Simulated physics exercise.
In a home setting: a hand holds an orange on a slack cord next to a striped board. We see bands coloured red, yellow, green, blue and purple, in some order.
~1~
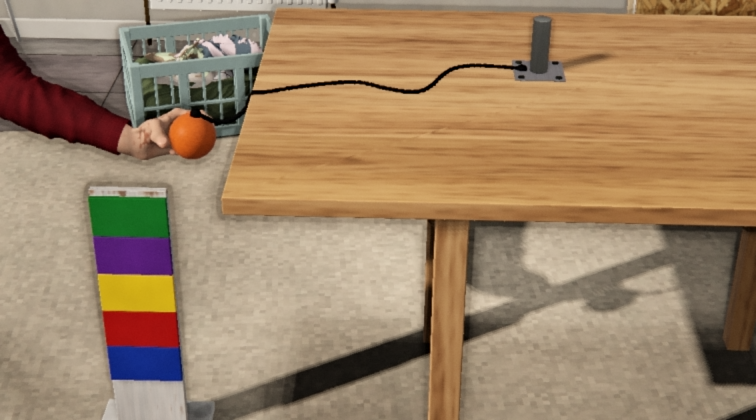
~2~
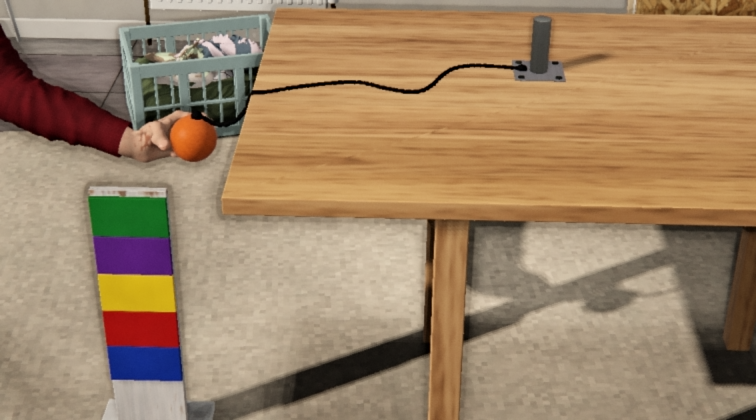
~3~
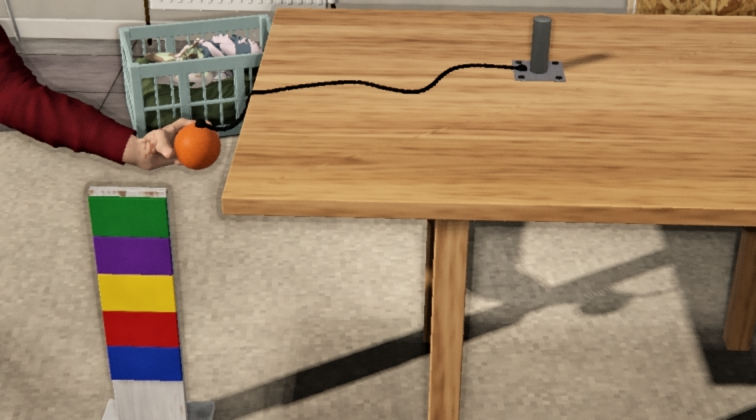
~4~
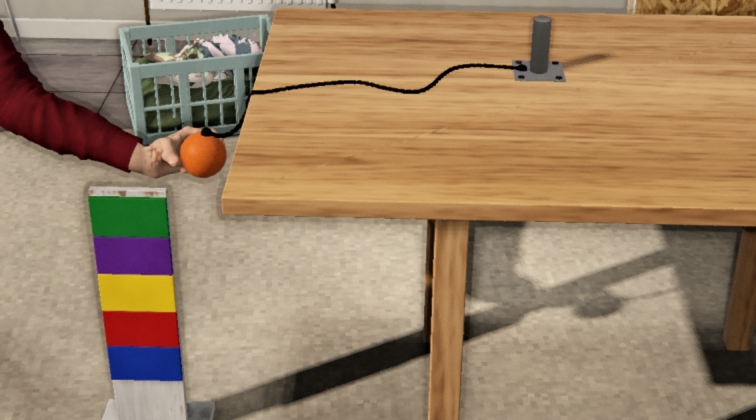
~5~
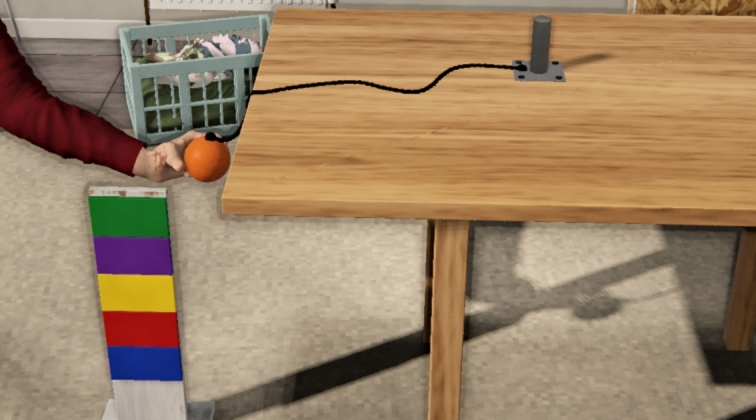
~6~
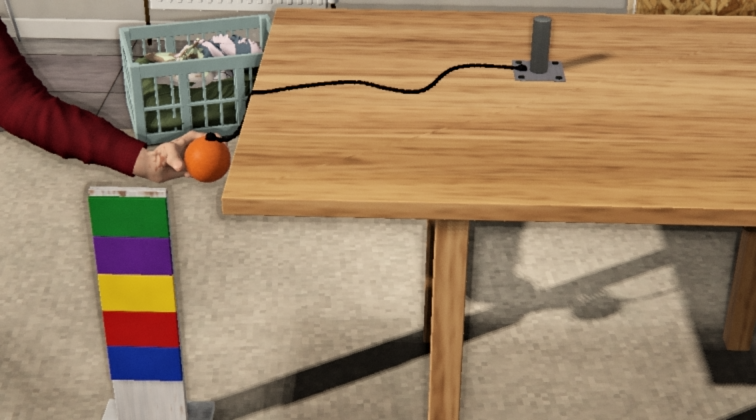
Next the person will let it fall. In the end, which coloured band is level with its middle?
The green band.
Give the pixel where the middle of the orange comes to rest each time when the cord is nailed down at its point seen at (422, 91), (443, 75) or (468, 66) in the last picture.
The pixel places are (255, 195), (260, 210) and (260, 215), one per try.
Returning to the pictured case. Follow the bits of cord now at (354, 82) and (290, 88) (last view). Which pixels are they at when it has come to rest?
To (318, 85) for the first and to (254, 94) for the second.
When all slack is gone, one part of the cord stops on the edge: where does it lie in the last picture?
Pixel (290, 88) or thereabouts.
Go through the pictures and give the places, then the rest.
In the first picture, orange (192, 136); green (129, 219); purple (133, 257); yellow (137, 294); red (141, 330); blue (145, 365).
In the second picture, orange (193, 139); cord through (492, 66) (439, 79) (386, 89) (318, 85) (255, 95).
In the third picture, orange (197, 146).
In the fourth picture, orange (203, 155); cord through (492, 66) (439, 79) (386, 89) (318, 85) (255, 95).
In the fifth picture, orange (207, 159).
In the sixth picture, orange (207, 159); cord through (492, 66) (439, 79) (386, 89) (318, 85) (255, 95).
Soon after, orange near (252, 207); level with green.
After that, orange near (244, 215); level with green.
In the end, orange near (259, 217); level with green. Its centre hangs level with the green band.
